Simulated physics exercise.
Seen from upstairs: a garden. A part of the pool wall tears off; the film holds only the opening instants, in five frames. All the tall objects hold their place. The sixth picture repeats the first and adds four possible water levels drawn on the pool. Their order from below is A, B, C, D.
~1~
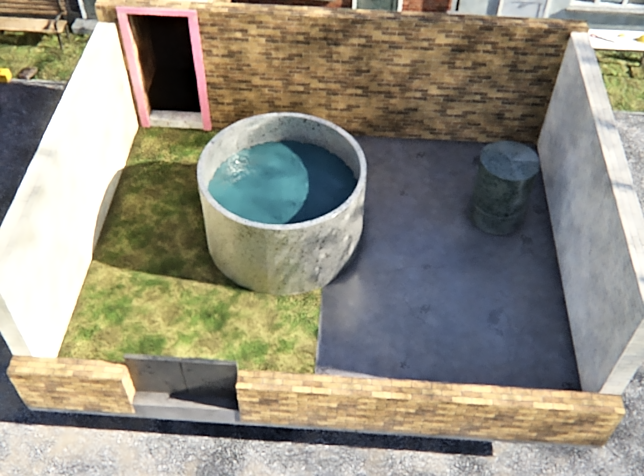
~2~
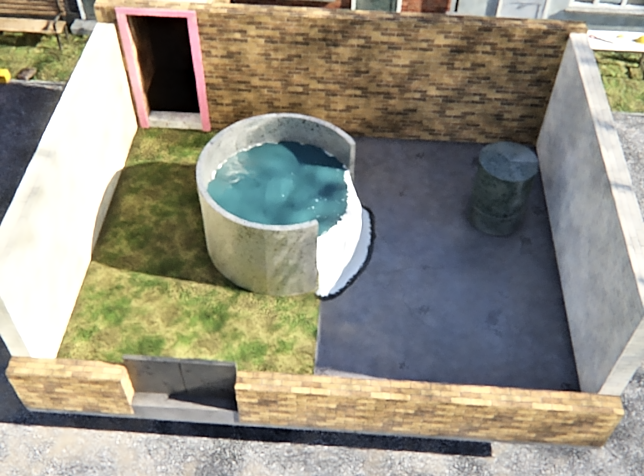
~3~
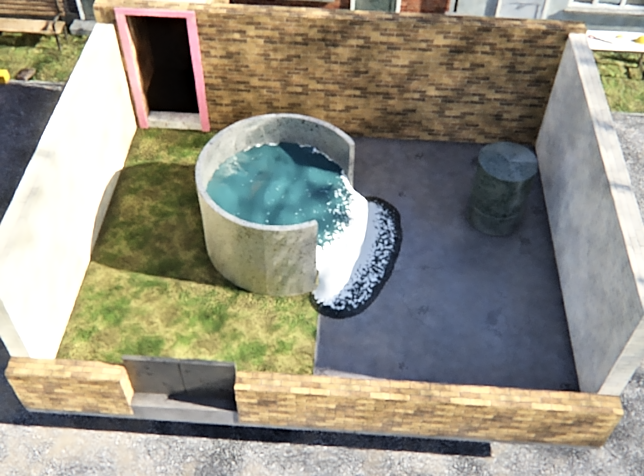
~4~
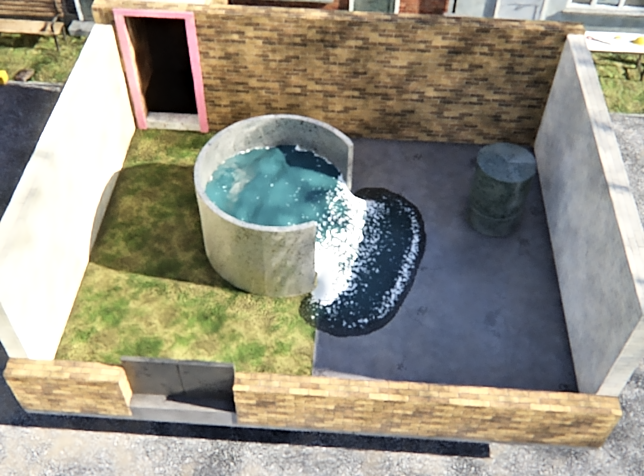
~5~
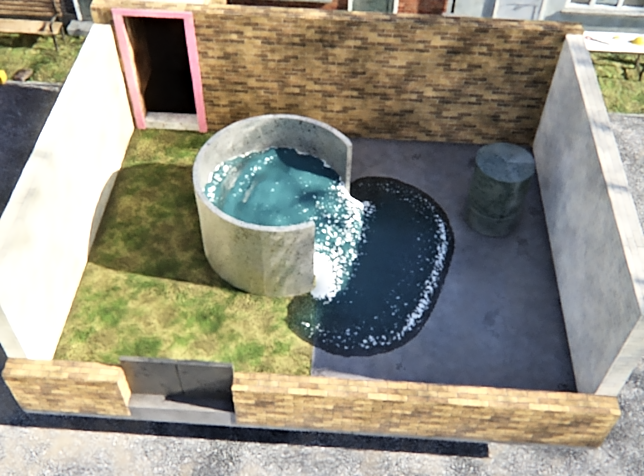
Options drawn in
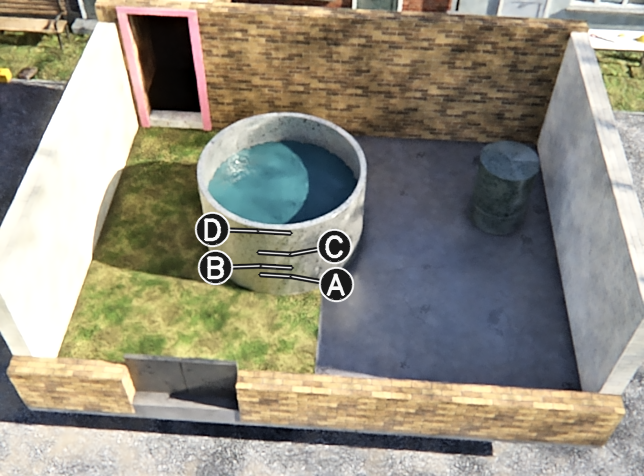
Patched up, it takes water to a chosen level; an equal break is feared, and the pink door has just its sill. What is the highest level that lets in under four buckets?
Mark C just does it.
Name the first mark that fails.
D it is.
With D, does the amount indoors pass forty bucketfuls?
No, less.
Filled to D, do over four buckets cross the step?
Yes, it does.
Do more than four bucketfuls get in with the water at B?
No, not at all.
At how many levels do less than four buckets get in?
Three of the four.
On the marked copy, A at (276, 275); B at (275, 266); C at (274, 253); D at (273, 232); from the bottom up A, B, C, D.
If A is chosen, nothing gets over.
If B is chosen, nothing gets over.
If C is chosen, a bucket or two gets in.
If D is chosen, about 12 bucketfuls get in.
